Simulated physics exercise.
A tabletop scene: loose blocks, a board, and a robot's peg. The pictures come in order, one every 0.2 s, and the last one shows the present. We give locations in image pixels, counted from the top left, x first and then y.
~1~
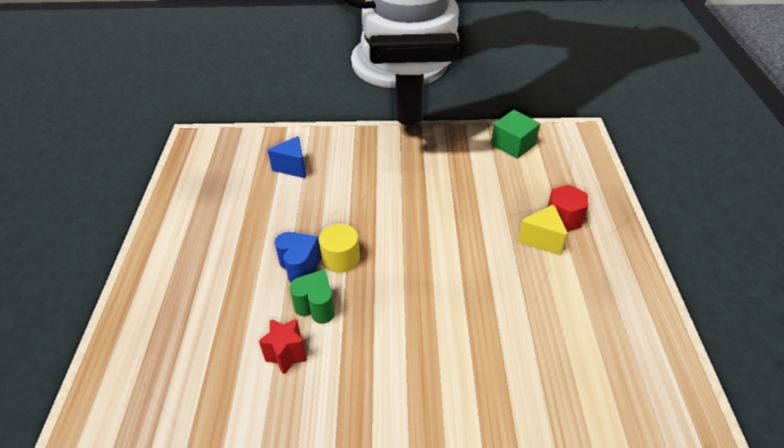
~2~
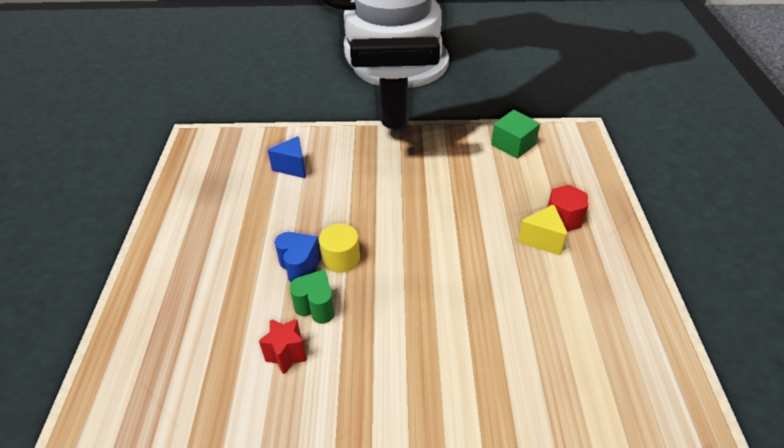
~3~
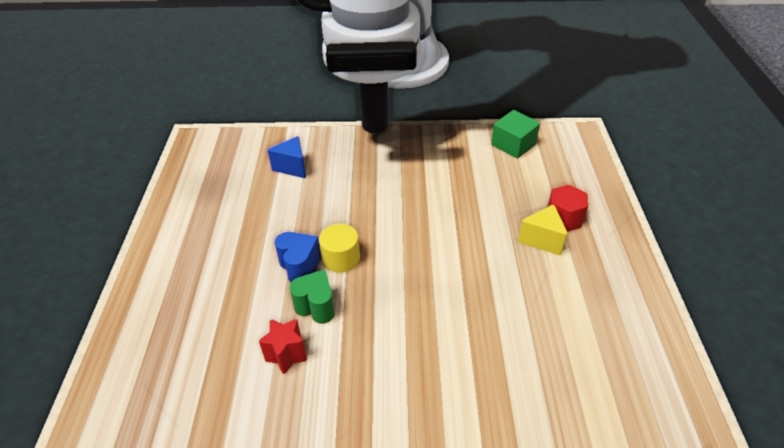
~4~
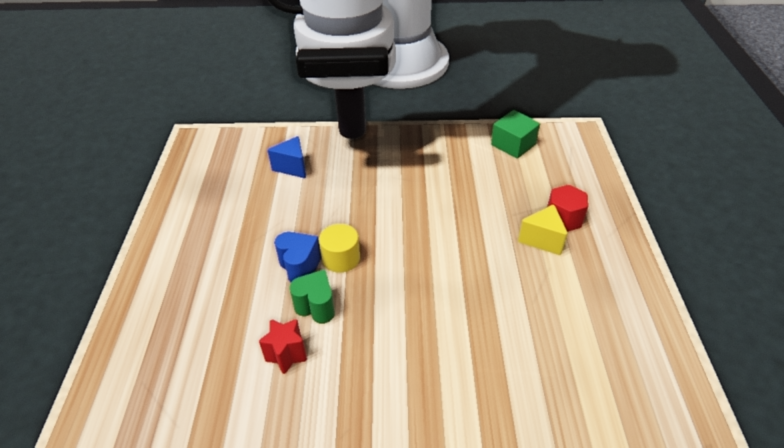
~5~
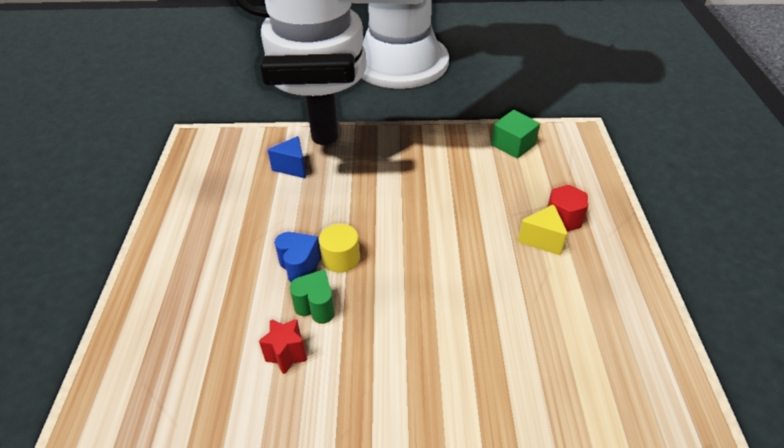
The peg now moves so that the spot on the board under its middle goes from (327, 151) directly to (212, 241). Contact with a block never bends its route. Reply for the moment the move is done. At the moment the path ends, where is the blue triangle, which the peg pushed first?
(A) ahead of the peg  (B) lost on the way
That would be B.
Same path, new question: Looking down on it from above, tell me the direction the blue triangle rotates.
From above, it turns clockwise.
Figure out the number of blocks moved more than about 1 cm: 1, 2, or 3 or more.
Looking at the path, I think only one of the blocks ends up more than 1 cm away.
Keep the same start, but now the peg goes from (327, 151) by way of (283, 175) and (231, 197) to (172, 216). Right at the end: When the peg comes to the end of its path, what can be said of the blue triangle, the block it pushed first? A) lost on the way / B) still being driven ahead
Choice B: Still being driven ahead.
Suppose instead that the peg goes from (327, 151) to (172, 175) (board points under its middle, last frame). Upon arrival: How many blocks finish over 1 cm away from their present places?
The push moves one block more than 1 cm.
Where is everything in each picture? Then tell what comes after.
In the first frame, peg tip at (409, 119); block tops, blue triangle at (289, 147); blue heart at (295, 245).
In the second frame, peg at (394, 122); blocks unchanged.
In the third frame, peg at (375, 127); blocks unchanged.
In the fourth frame, peg at (353, 132); blocks unchanged.
In the fifth frame, peg at (325, 138); blue triangle at (289, 147); blue heart at (295, 245).
The first path, step by step. One third of the way, peg at (289, 165); blue triangle at (259, 161).
Two thirds of the way, peg at (250, 195); blue triangle at (236, 170), turned 50° clockwise.
At the end, peg at (207, 228); blue triangle at (236, 170), turned 50° clockwise; blue heart in place.
